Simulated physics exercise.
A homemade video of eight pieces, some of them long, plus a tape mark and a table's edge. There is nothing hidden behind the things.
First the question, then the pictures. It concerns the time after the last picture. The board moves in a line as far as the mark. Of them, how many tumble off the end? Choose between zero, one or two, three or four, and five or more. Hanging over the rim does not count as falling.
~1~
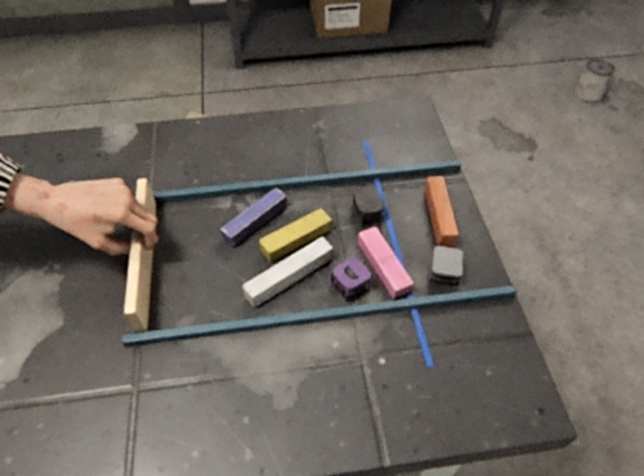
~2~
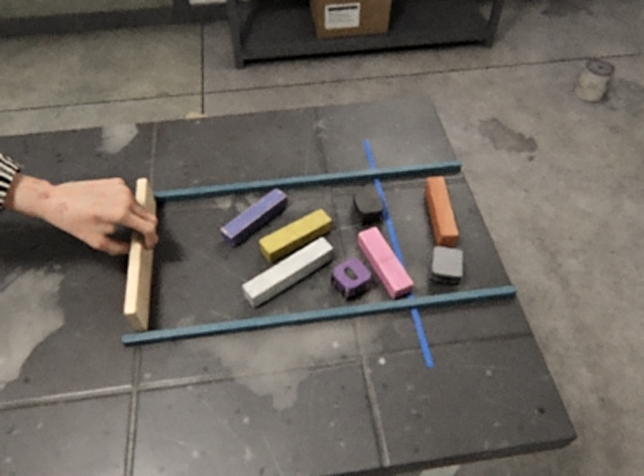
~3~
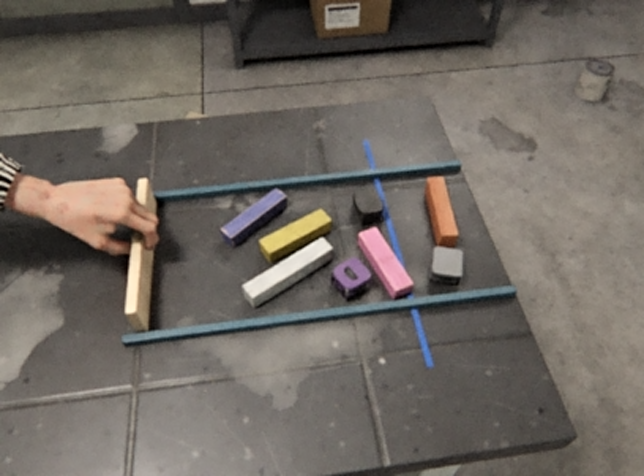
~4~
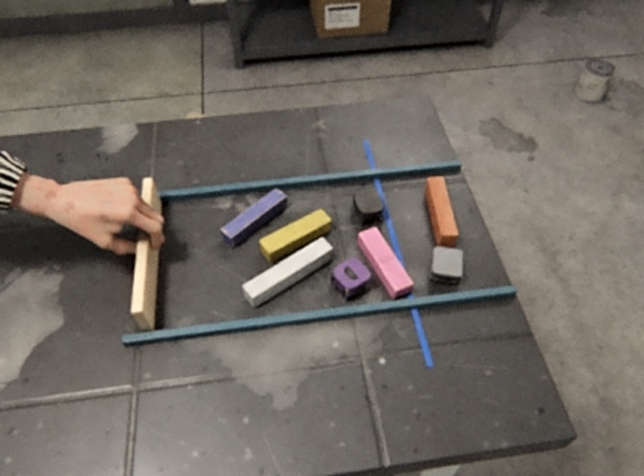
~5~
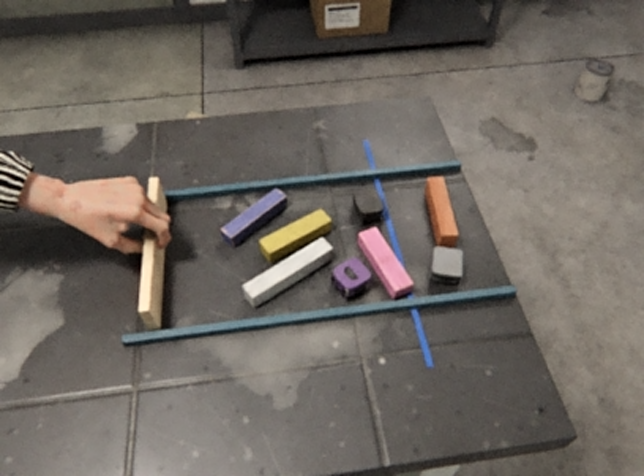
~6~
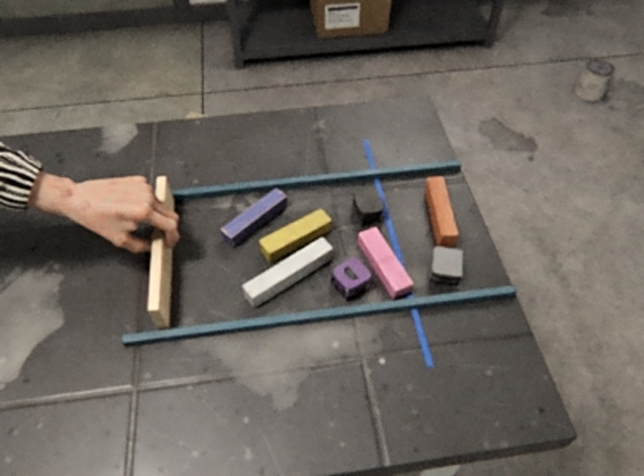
The count is zero.
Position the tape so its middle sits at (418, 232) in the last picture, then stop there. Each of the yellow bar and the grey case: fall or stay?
The yellow bar survives; the grey case comes down.
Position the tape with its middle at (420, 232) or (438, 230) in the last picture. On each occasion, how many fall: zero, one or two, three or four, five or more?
Counts, in turn - just one or two; either three or four.
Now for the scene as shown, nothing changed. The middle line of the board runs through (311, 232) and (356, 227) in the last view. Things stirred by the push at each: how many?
Well, it's 6 at the first one and 7 at the second.
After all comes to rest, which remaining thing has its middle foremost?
That is the grey case.
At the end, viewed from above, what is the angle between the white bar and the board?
It measures close to 35 degrees.
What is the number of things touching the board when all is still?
Number in contact with it: 3.
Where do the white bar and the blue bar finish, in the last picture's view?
Listed as asked: First (431, 243), and then (391, 199).
Early on, none off yet; orange bar at rest near (441, 211); grey case at rest near (446, 267); pink stick at rest near (384, 262).
Finally, the number that fall off is zero.
